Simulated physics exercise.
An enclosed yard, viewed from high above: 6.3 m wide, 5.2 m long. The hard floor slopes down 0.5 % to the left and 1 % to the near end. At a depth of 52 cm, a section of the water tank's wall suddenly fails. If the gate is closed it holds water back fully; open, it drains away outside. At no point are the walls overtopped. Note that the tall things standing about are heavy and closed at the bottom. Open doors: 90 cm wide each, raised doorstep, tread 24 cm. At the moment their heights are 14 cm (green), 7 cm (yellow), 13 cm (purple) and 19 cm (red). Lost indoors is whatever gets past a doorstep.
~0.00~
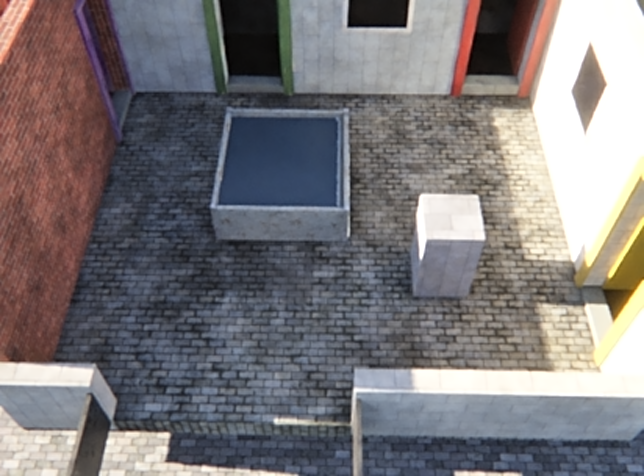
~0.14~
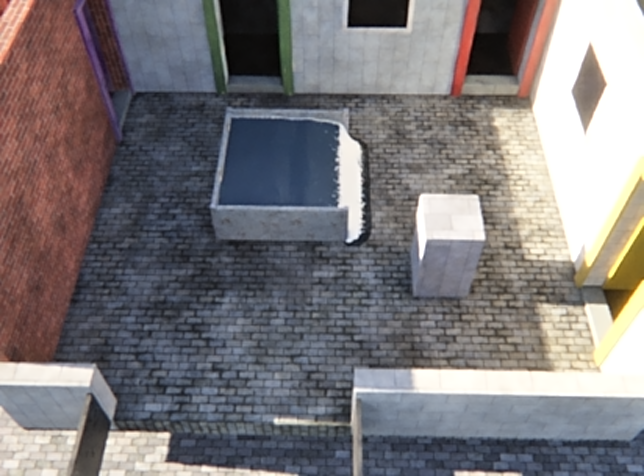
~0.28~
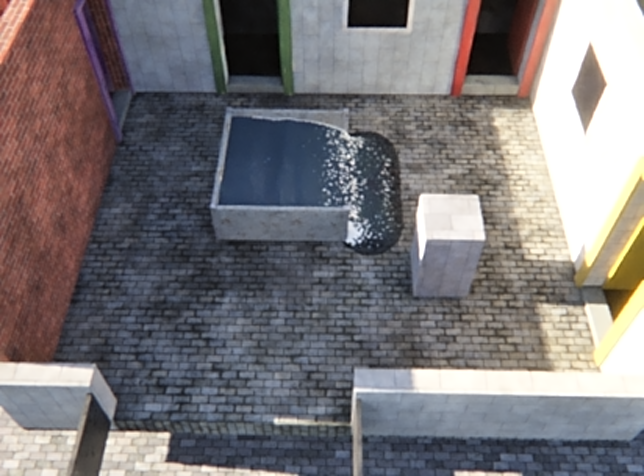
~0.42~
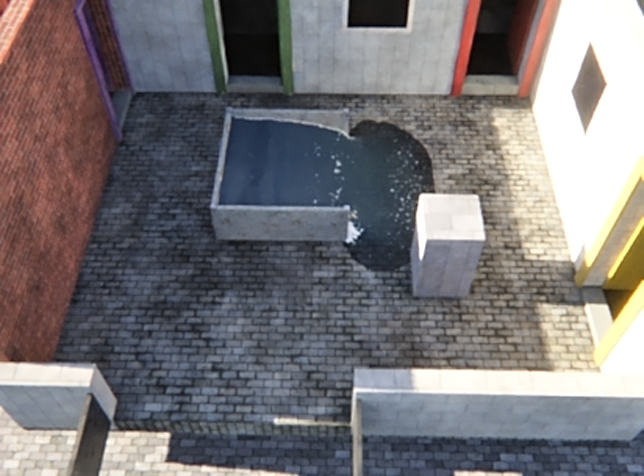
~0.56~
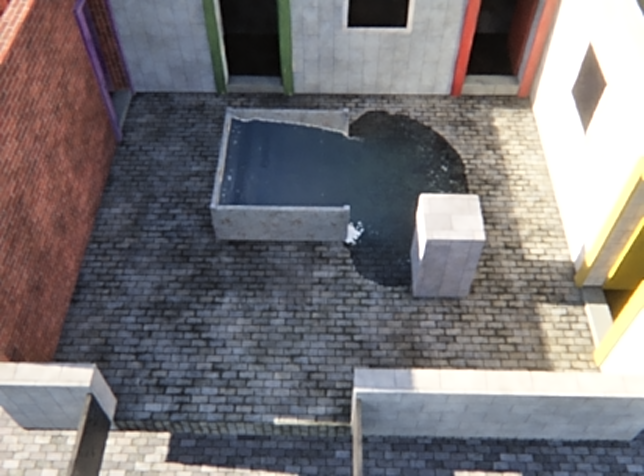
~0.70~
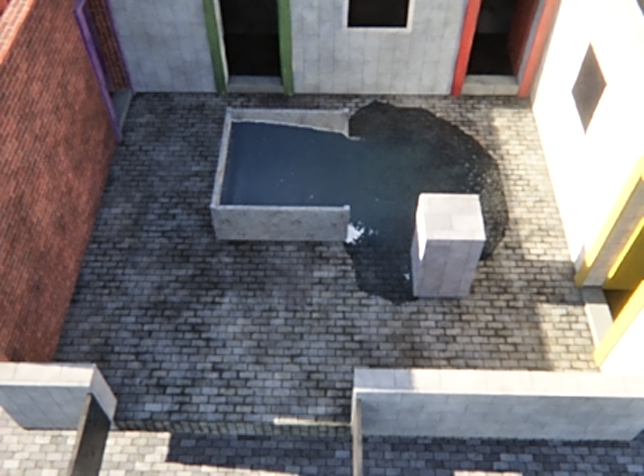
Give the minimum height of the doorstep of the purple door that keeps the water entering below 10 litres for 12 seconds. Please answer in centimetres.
Minimum height: About 7.5 cm.
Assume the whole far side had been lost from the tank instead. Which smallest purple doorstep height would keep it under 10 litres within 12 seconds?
Close to 21 cm at the least.
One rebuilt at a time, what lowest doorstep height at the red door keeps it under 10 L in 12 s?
For red, a step near 18 cm.
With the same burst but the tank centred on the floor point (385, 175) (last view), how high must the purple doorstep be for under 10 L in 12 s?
About 10.5 cm.
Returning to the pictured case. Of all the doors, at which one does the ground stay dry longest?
It's the purple door.
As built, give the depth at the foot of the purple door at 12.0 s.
About 4.0 centimetres deep.
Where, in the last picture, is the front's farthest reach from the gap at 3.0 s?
Around pixel (597, 408).
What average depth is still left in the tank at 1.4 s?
It averages roughly 24 centimetres.
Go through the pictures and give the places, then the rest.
The water tank at (284, 161) is whole and still, 52 cm deep; the purple door at (109, 61) is dry, in the first picture.
Water pours out at (343, 180) and has run 0.3 m, to (363, 236); about 6 cm deep outside, 52 cm at the back, in the second picture.
The gap is at (343, 181), the front 0.7 m out at (395, 233); the back of the water tank holds 52 cm, in the third picture.
The front is at a hidden place, 1.2 m from the gap at (343, 182); 2.5 m2 of floor is wet, 51 cm left at the back, in the fourth picture.
The gap is at (343, 182), the front 1.6 m out at a hidden place; the back of the water tank holds 46 cm, in the fifth picture.
Water pours out at (343, 182) and has run 2.1 m, to (501, 220); about 5 cm deep outside, 45 cm at the back; the purple door at (109, 61), 3.7 m from the gap, is still 3.5 m from the nearest water, in the sixth picture.
After 1.4 s water covers 30 % of the floor, deepest (24 cm) near (547, 207); it has not reached the purple door.
After 3.0 s water covers 40 % of the floor, deepest (22 cm) near (581, 408); it has not reached the purple door.
After 12.0 s water covers 90 % of the floor, deepest (8 cm) near (43, 398); 4 cm at the purple door, 0 litres in over its 13 cm doorstep.
At the purple door as built, the water arrived by 6.1 s and peaked near 11 cm at 6.6 s.
Run again over the same 12 s with other heights there, 13 litres in over 7 cm, 3 litres over 9.5 cm. The limit of 10 litres is kept from about 7.5 cm up.
